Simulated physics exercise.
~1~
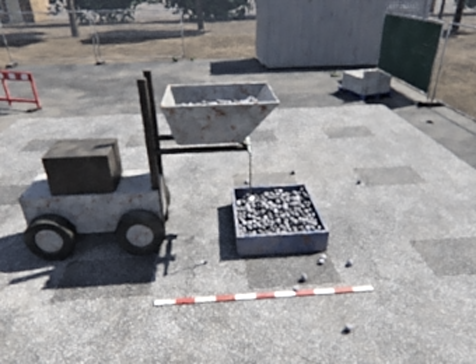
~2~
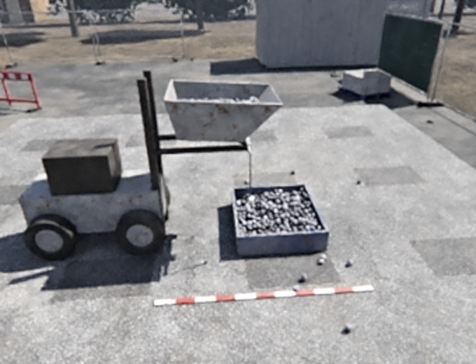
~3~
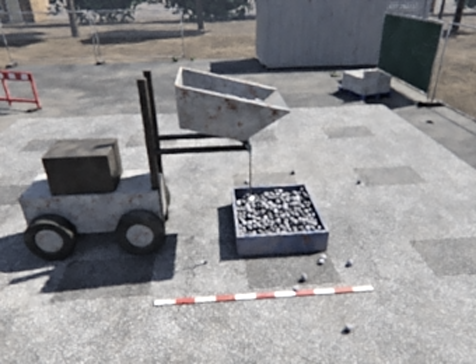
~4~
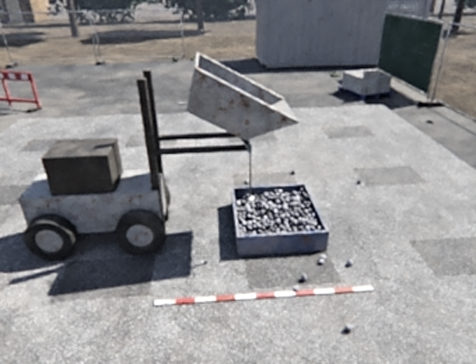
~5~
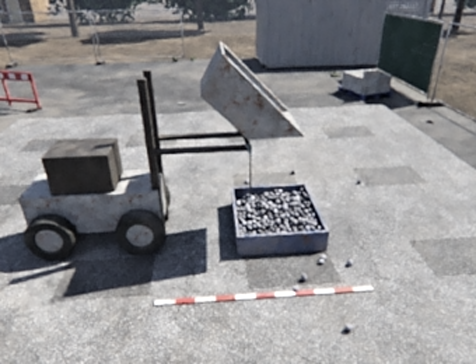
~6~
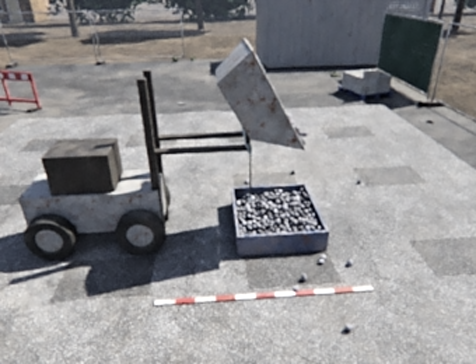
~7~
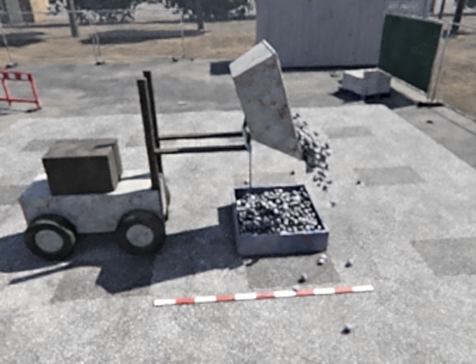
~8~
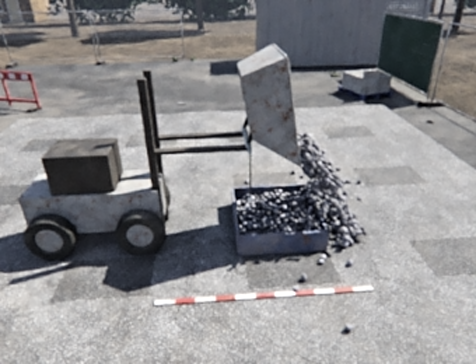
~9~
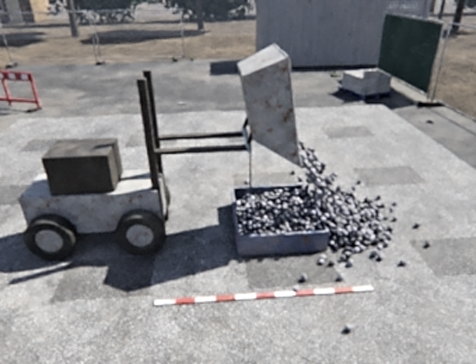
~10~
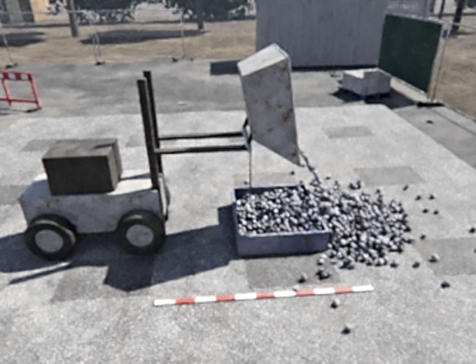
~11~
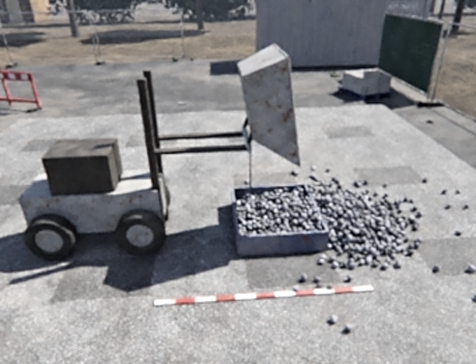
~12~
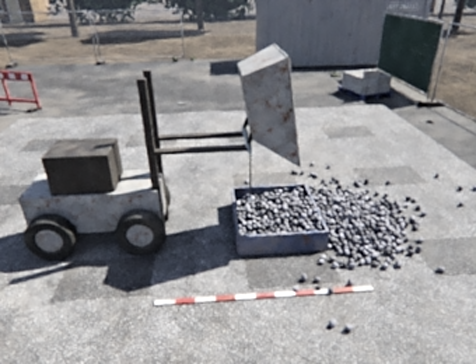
A pale, weathered skip hangs from the dark mast of a boxy grey forklift on the left, above a low bluish bin already heaped with smooth grey stones, in a paved yard seen from above. A red-and-white striped staff lies in front, with a red barrier, a fence and a dark green panel behind. The skip tips steadily to the right, holding its load until it is steeply tilted. Then stones pour over its lip, some into the full bin, most tumbling beyond its right side. The skip stops, nearly upright, and empties, leaving a broad pile spread across the paving beside the still-full bin.
